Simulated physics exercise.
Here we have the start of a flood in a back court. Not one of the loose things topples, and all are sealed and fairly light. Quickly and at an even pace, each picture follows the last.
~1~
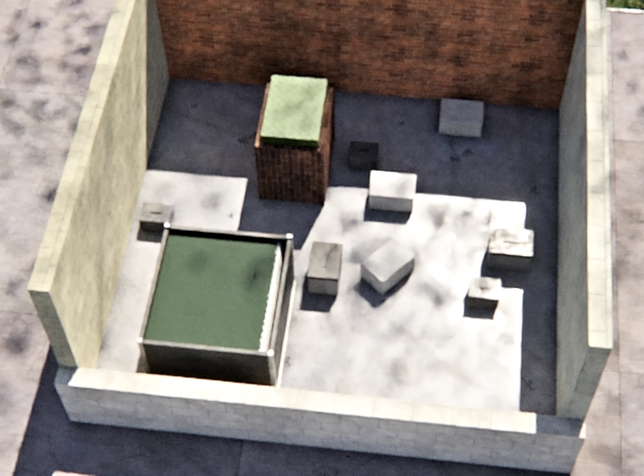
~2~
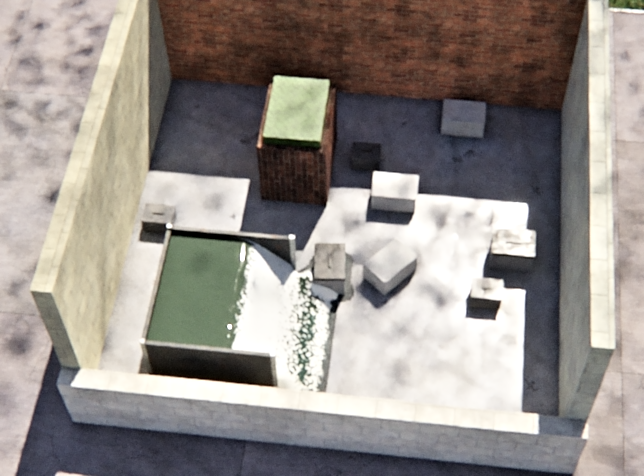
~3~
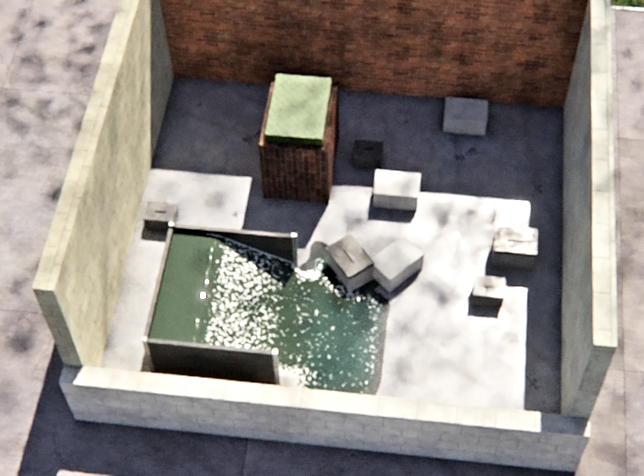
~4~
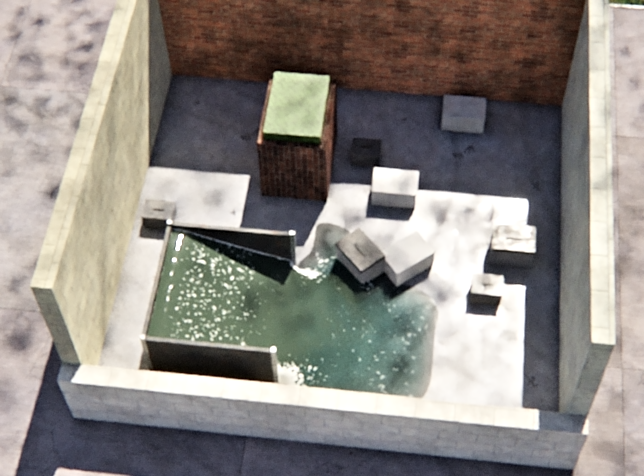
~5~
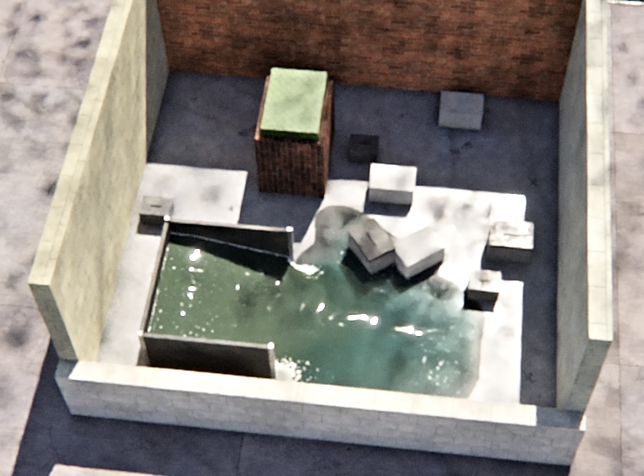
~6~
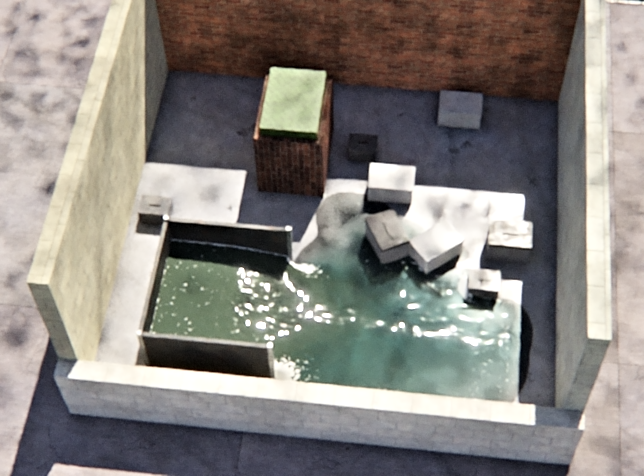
At first, green water sits penned in a walled tank at the left of a courtyard scattered with pale blocks. The tank's right side opens and water pours out, foaming across the floor toward the right. It pushes two nearby blocks together and shifts them rightward as it spreads around others.
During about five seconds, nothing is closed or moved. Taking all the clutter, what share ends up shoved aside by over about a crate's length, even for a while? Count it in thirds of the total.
Looks to me like two in three or more get shifted a long way.
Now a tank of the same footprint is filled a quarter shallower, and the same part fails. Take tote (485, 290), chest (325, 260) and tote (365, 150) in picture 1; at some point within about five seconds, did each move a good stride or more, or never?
The first one: Reaches it. The second: Reaches it. The third: Doesn't reach it.
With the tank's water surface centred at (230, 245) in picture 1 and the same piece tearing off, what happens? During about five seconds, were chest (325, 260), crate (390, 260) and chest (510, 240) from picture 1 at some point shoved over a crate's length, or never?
In that order: Pushed that far, moved that far, yes.
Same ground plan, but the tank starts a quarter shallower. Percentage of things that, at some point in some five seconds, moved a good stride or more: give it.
That comes to 80 % of the lot.
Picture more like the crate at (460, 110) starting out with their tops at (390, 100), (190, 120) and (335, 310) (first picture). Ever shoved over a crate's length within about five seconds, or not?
Going by the order given: Travels that far, stays in place, travels that far.
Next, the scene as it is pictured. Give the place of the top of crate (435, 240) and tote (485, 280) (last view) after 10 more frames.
First object around (517, 129); second object around (530, 217).
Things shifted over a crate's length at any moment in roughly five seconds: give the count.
7 in all.
A moment on, 2 of 8 are well off their spots; 1 afloat.
Next, 5 of 8 are well off their spots; 3 afloat.
Later, 6 of 8 are well off their spots; 5 afloat.
In the end, 7 of 8 are well off their spots, and 7 have been at some point; 7 afloat.
